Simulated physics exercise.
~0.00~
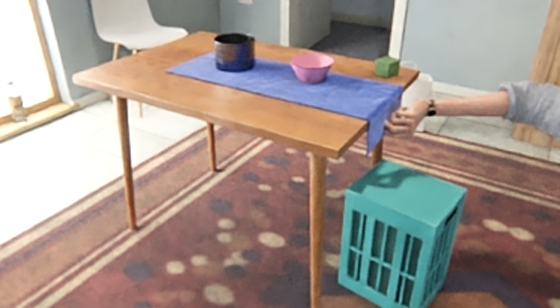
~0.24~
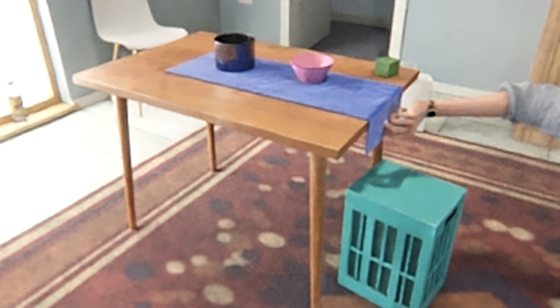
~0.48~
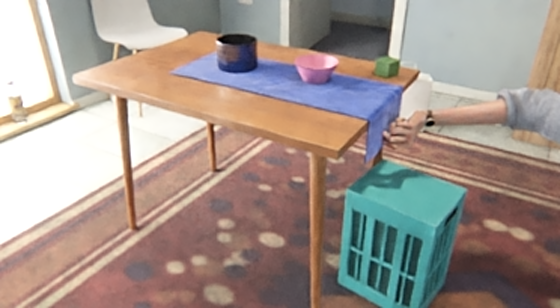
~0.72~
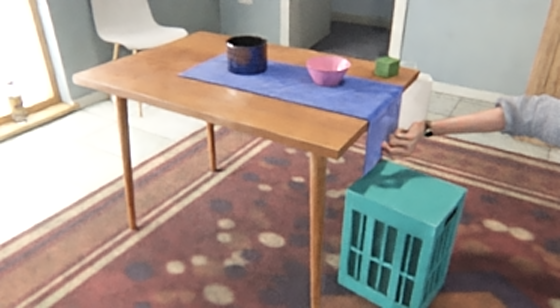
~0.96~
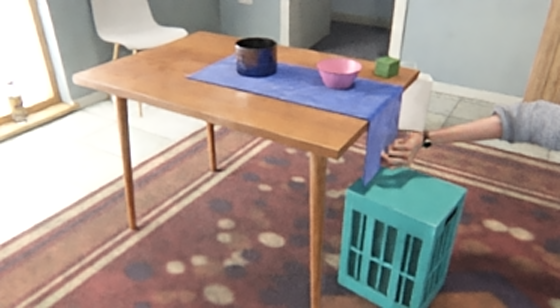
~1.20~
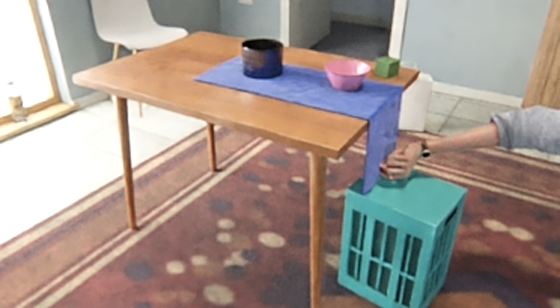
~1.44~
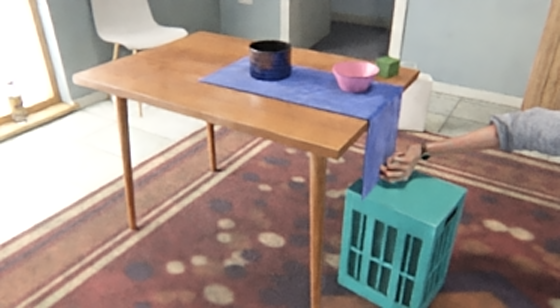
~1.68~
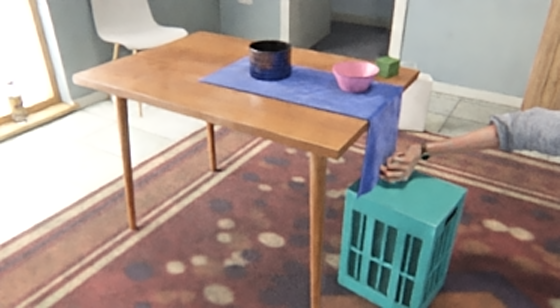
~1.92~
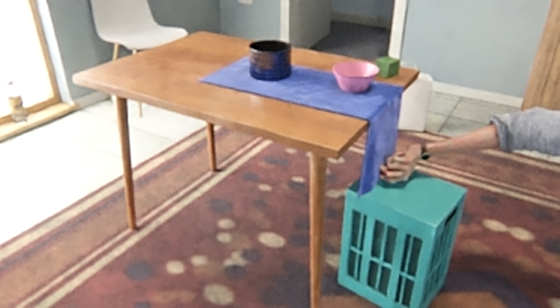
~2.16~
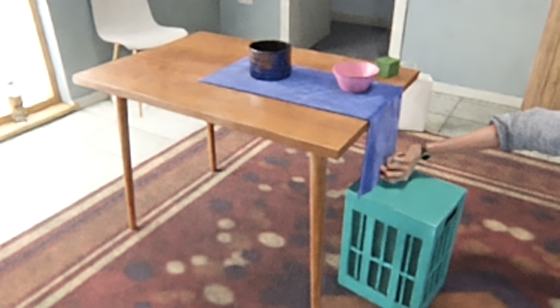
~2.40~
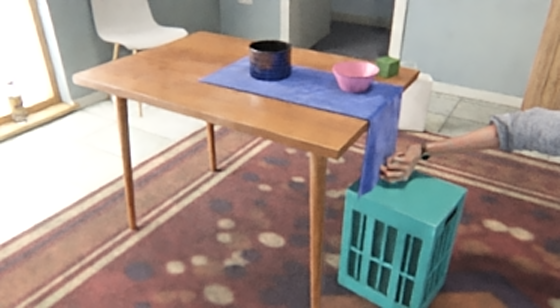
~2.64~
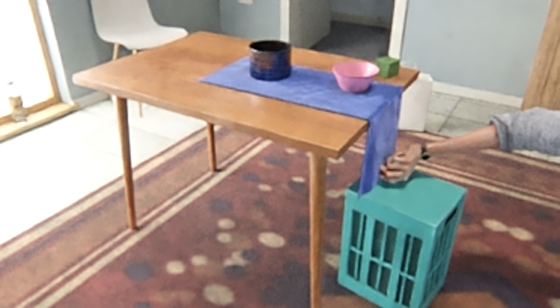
Blue scarf being drawn down by a hand onto a turquoise crate, carrying pot and pink bowl rightward, all staying on the table.
